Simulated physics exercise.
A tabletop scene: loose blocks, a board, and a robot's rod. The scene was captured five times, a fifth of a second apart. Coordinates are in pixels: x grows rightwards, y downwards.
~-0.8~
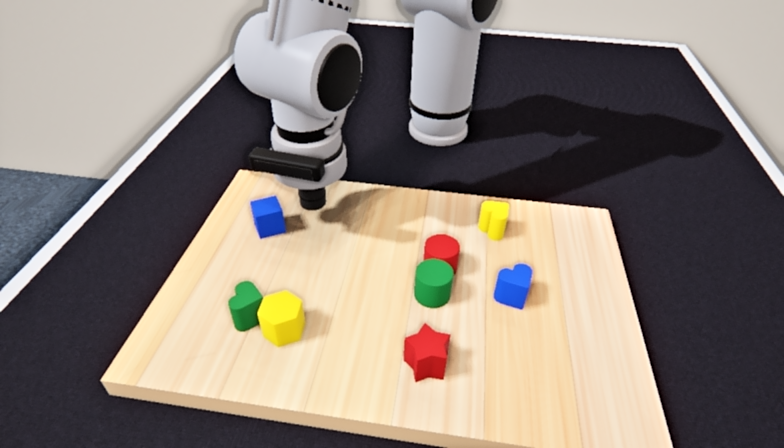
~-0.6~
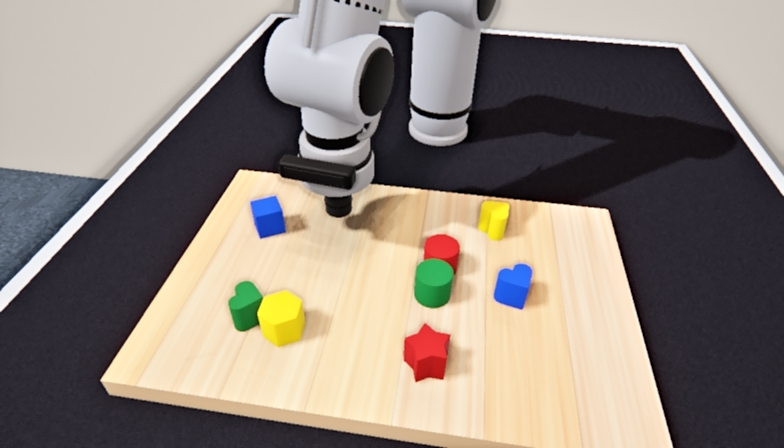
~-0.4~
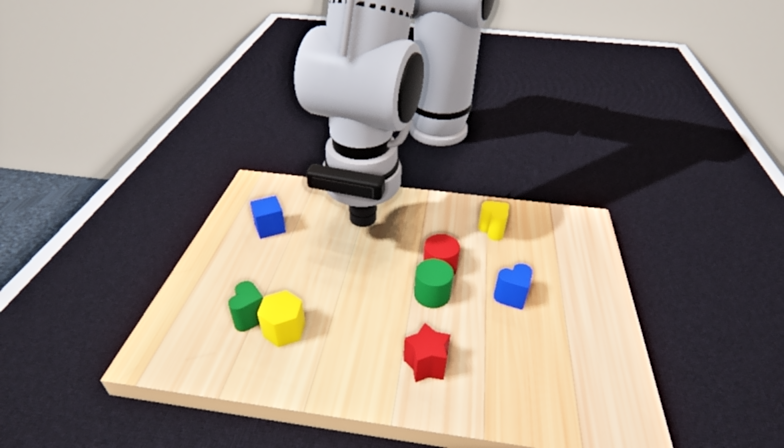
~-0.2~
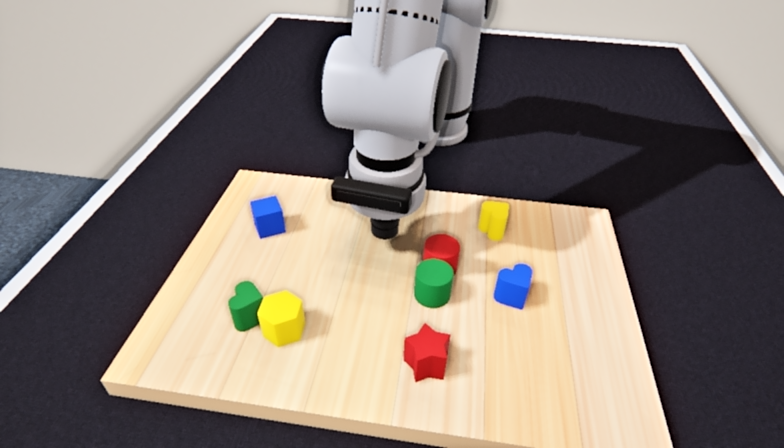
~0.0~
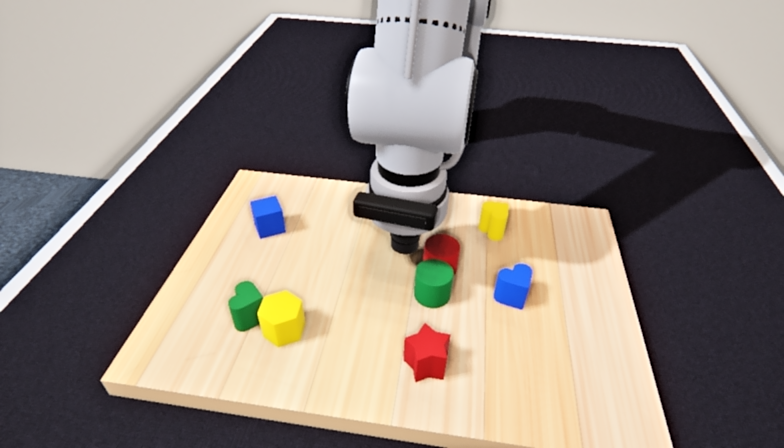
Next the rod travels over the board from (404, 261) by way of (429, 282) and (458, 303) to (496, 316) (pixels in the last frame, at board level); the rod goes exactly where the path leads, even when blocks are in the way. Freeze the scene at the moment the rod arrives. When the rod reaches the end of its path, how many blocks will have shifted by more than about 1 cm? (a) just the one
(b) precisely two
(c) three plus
The one that fits is b, precisely two.
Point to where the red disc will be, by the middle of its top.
I'd expect the centre of its top face to be at (467, 253).
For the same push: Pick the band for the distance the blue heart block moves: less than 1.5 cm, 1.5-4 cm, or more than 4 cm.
The move is short, under 1.5 cm.
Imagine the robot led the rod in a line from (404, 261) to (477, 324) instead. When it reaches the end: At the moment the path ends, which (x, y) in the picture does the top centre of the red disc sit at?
Expect it around (466, 253).
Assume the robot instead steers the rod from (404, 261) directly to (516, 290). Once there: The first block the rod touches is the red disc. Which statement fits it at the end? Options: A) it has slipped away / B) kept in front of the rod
The answer is B.
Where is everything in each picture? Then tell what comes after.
The first frame shows tip of the rod at (313, 203), middles of tops, green disc at (435, 272), red disc at (442, 245), blue heart block at (518, 274).
The second frame shows rod at (339, 210), nothing pushed.
The third frame shows rod at (363, 219), nothing pushed.
The fourth frame shows rod at (385, 231), nothing pushed.
The fifth frame shows rod at (405, 245), green disc at (435, 272), red disc at (442, 245), blue heart block at (518, 274).
On the path given first. One third of the way, rod at (431, 267); green disc at (444, 283); red disc at (462, 251).
Two thirds of the way, rod at (460, 288); green disc at (460, 308); red disc at (467, 253).
At the end, rod at (500, 301); green disc at (464, 312); red disc at (467, 253); blue heart block unmoved.
